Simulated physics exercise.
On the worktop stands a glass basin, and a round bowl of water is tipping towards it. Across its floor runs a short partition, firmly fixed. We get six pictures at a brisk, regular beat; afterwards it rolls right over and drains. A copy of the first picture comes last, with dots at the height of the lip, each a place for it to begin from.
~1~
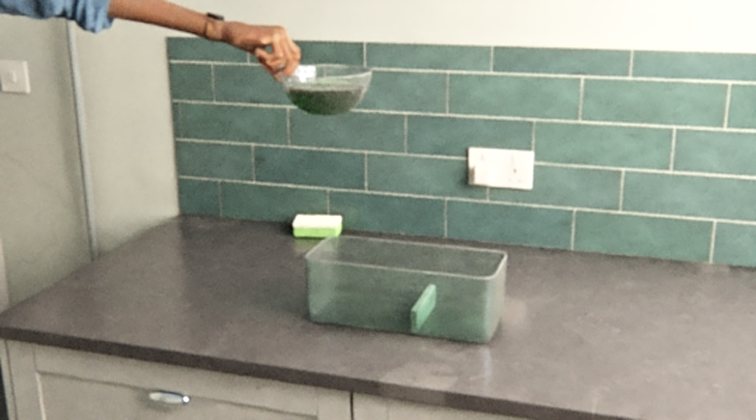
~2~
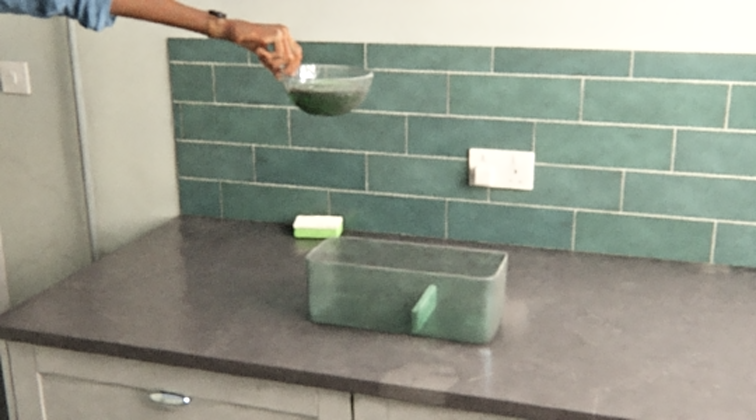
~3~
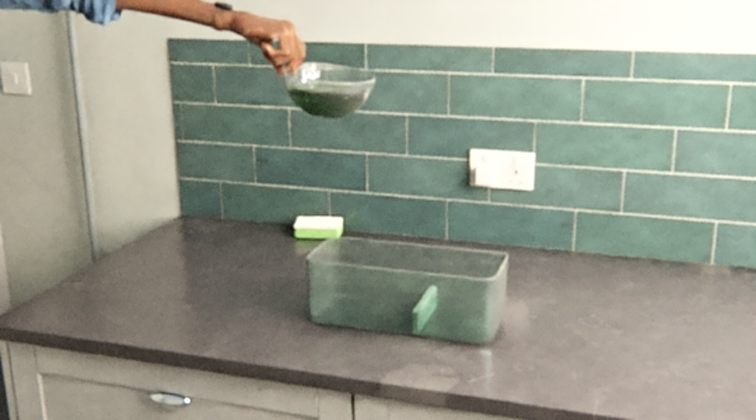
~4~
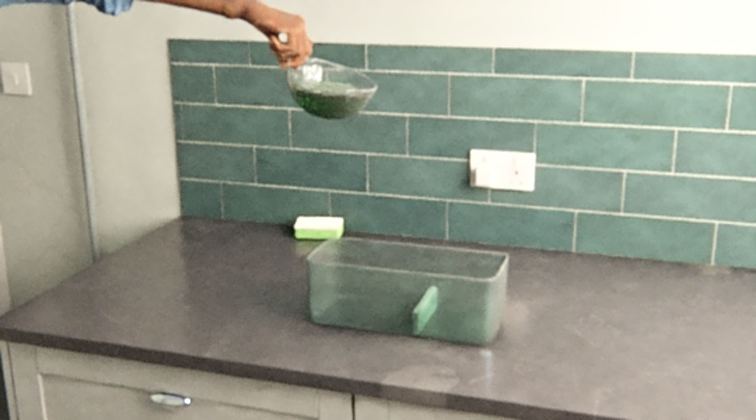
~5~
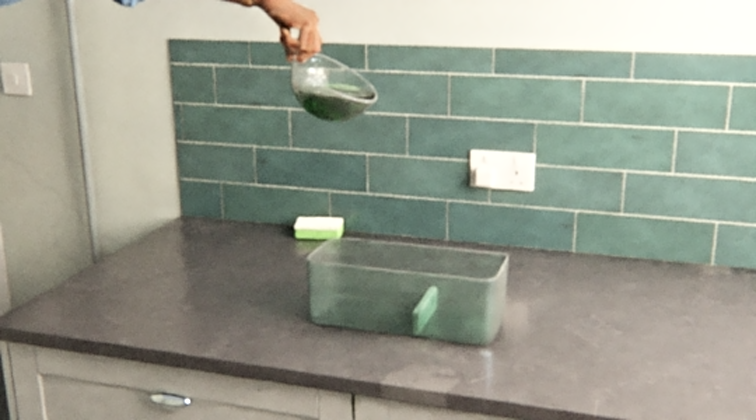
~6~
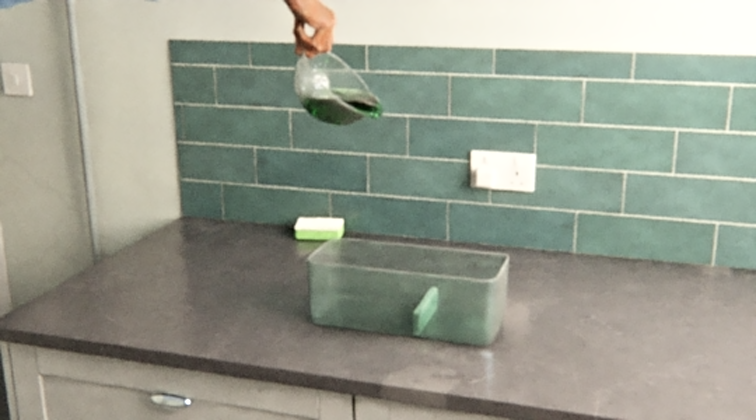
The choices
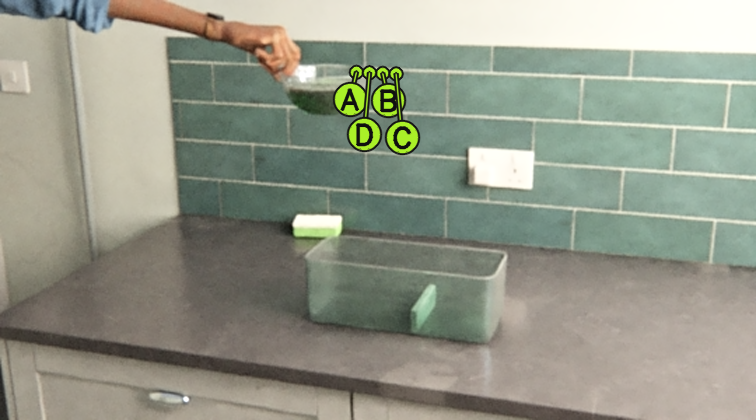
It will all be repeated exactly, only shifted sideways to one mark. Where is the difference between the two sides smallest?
Go for B.
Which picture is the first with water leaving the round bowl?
Picture 6.
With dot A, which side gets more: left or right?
More ends on the left.
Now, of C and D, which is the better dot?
That would be C.
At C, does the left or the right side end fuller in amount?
More ends on the right.
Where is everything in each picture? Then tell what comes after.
Upright, lip at (368, 72); basin from (310, 318) to (492, 342); top of the wall at (424, 297); nothing has left yet, in the first frame.
Tipped about 2°, lip at (369, 75); nothing has left yet, in the second frame.
Tipped about 8°, lip at (371, 80); nothing has left yet, in the third frame.
Tipped about 17°, lip at (373, 89); nothing has left yet, in the fourth frame.
Tipped about 29°, lip at (373, 99); nothing has left yet, in the fifth frame.
Tipped about 43°, lip at (371, 111); water is over the lip, down to (377, 116), in the sixth frame.
On the marked copy, A at (356, 72); B at (382, 73); C at (396, 73); D at (369, 72).
Choosing A, about 86 % ends left of the wall and 8 % right of it; 6 % is lost outside.
Choosing B, about 52 % ends left of the wall and 45 % right of it; 3 % is lost outside.
Choosing C, about 31 % ends left of the wall and 66 % right of it; 4 % is lost outside.
Choosing D, about 79 % ends left of the wall and 17 % right of it; 5 % is lost outside.
